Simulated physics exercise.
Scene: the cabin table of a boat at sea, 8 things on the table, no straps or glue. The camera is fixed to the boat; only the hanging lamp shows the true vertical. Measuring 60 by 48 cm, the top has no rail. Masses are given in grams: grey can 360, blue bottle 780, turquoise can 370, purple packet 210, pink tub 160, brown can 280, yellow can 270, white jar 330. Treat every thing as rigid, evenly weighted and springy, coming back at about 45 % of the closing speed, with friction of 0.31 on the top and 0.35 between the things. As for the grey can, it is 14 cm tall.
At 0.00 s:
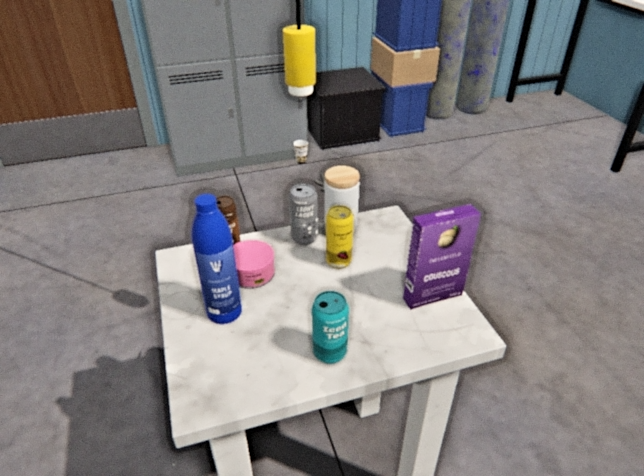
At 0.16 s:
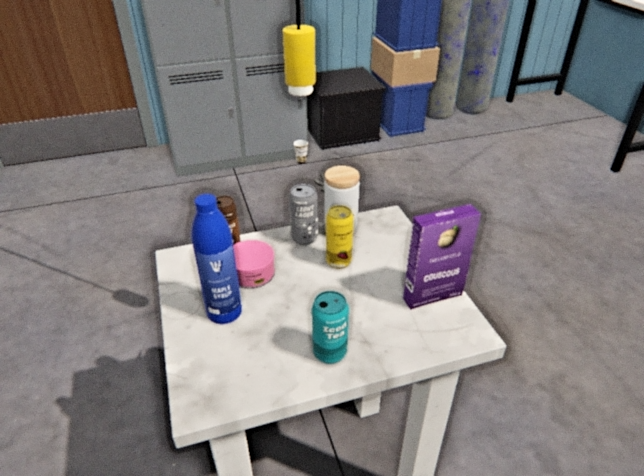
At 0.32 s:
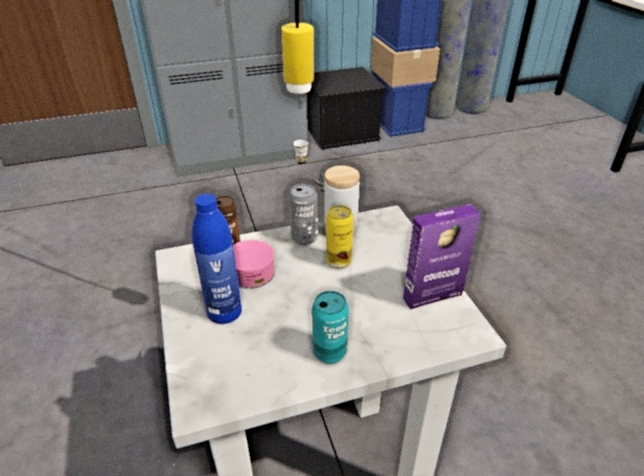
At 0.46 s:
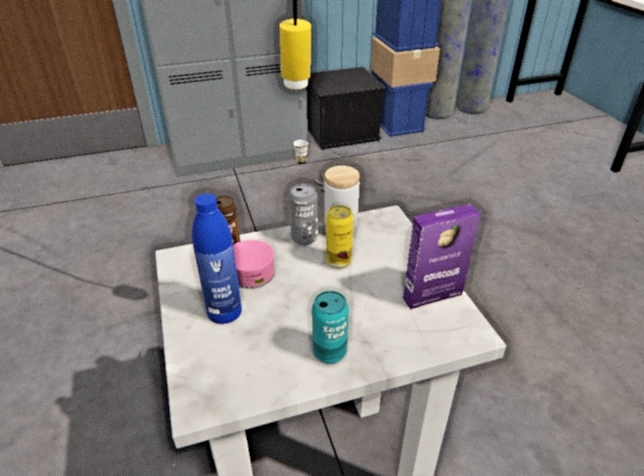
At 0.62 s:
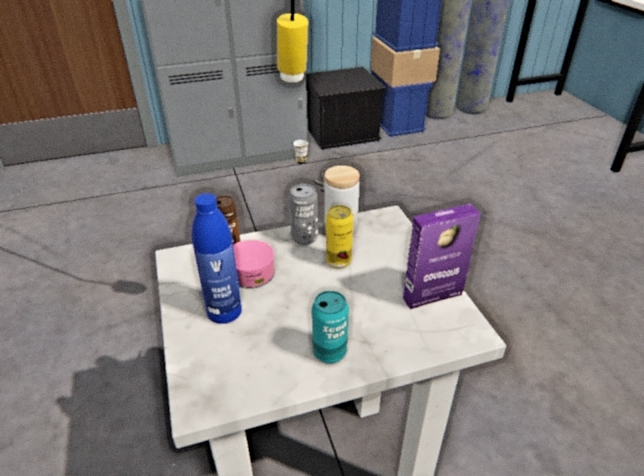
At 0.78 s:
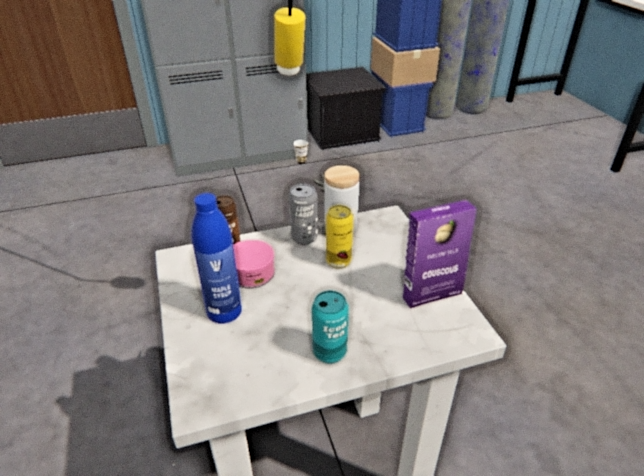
A hanging yellow lamp drifts slightly left and upward beyond a white marble-topped table, and late on the purple packet at the table's right shifts slightly, while the cans, blue bottle, pink tub and white jar stay in place.
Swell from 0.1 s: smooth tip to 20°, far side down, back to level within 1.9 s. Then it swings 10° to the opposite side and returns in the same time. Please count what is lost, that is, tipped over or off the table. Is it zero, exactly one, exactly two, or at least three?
It is at least three.
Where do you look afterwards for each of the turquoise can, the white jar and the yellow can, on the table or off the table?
Well, the turquoise can does not come off, the white jar does come off, and the yellow can does not come off.
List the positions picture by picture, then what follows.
Boat level; grey can (304, 216); blue bottle (216, 261), in the first picture.
Boat level; pink tub (251, 264), in the second picture.
Floor tilted 3°, far side down; yellow can (339, 238); white jar (341, 204), in the third picture.
Floor tilted 6°, far side down; turquoise can (330, 329); purple packet (440, 259), in the fourth picture.
Floor tilted 11°, far side down; pink tub (251, 264), in the fifth picture.
Floor tilted 16°, far side down; grey can (304, 215); blue bottle (216, 260), in the sixth picture.
Around 1.38 s, floor tilted 15°, far side down; brown can and white jar now off the table; blue bottle on its side near (206, 236); grey can shifted 5 cm near (298, 204).
Around 1.78 s, floor tilted 3°, far side down; grey can, blue bottle and purple packet now off the table; pink tub shifted 15 cm; turquoise can shifted 6 cm.
Around 2.08 s, boat level; pink tub shifted 15 cm; turquoise can shifted 6 cm; yellow can shifted 6 cm.
Around 3.08 s, floor tilted 10°, near side down; pink tub shifted 15 cm; turquoise can shifted 6 cm; yellow can shifted 6 cm.
Finally (4.4 s), off the table, grey can, blue bottle, purple packet, brown can and white jar; not toppled but over 5 cm from the start, turquoise can, pink tub and yellow can. Final places as that camera would see them, grey can near (359, 418), blue bottle near (144, 372).
